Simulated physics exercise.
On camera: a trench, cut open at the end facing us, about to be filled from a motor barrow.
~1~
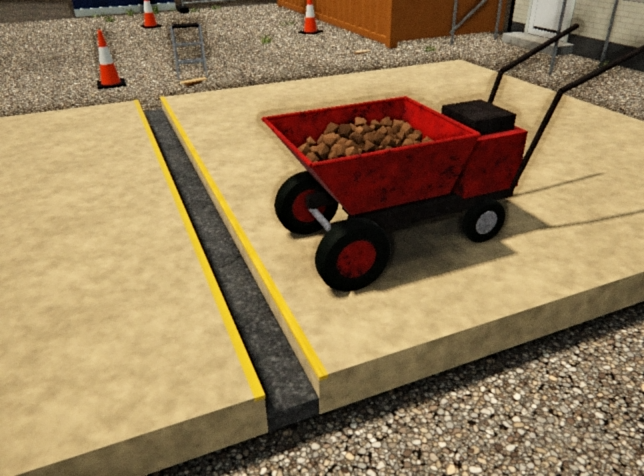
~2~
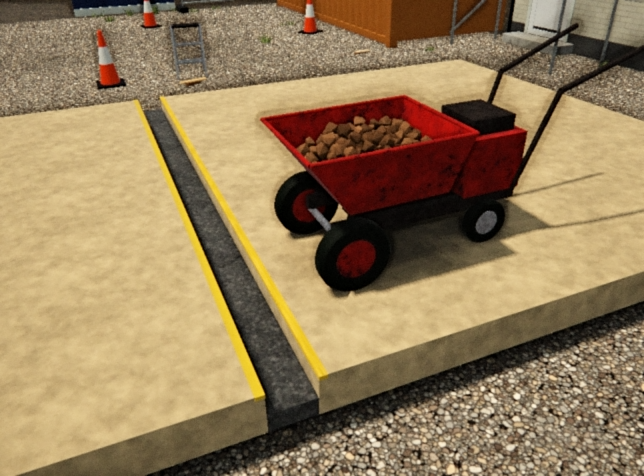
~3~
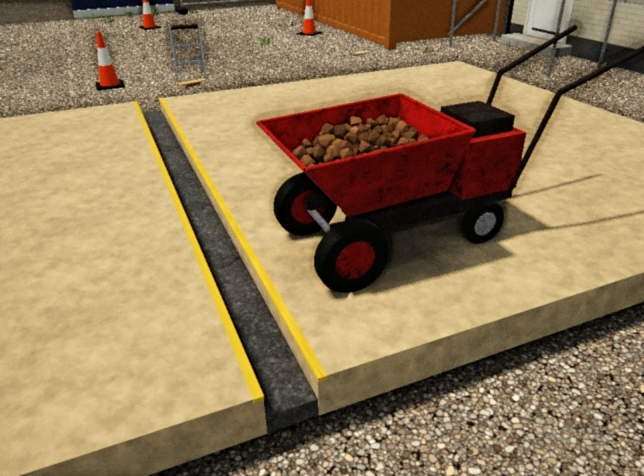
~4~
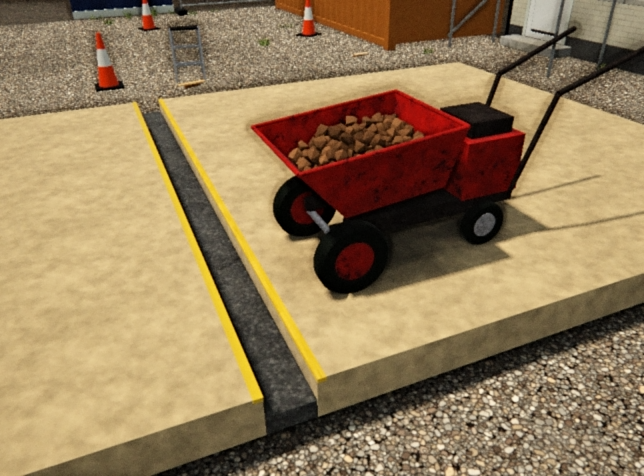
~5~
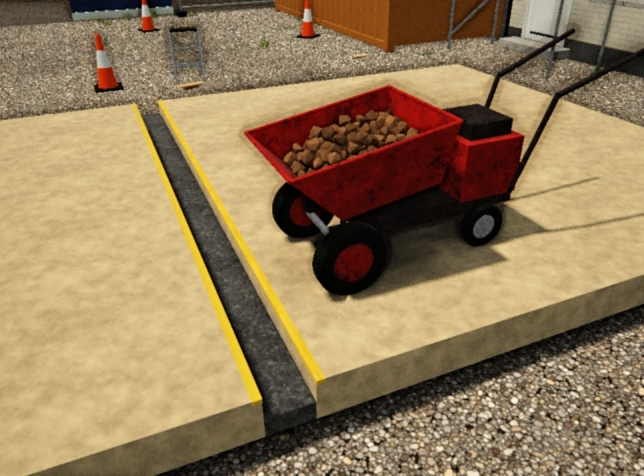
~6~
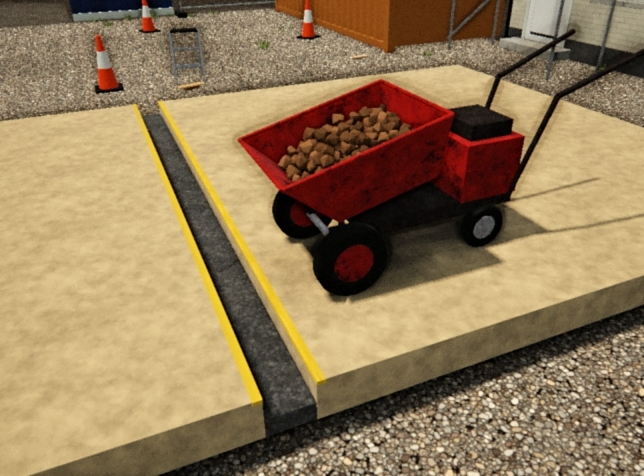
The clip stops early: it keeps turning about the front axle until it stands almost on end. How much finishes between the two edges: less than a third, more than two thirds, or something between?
In the trench: Under a third.
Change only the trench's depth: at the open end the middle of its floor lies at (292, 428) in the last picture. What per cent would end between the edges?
Some 10 per cent.
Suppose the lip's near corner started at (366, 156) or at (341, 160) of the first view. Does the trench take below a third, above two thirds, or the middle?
At the first place the middle third, at the second between a third and two thirds.
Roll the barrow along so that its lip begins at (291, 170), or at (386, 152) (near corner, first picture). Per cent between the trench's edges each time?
Near 0 % and 50 %.
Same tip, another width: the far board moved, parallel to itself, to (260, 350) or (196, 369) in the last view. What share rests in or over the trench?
Roughly 0 per cent, and 60 per cent.
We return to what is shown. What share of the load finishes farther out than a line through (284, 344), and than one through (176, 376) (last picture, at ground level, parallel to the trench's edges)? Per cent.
The first gives 60 %, the second 10 %.
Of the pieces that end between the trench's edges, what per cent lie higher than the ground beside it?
Close to 10 per cent.
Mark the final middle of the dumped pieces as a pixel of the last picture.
Roughly at (187, 289).
Soon, skip tipped steeply; all in the skip.
A while on, skip tipped steeply; most in the skip; a stray few in or heaped over the trench; a small part beyond it.
Towards the end, skip tipped right over; about a third in the skip; a small part in or heaped over the trench; about half beyond it.
Finally, skip tipped right over; about a third in the skip; a small part in or heaped over the trench; about half beyond it.
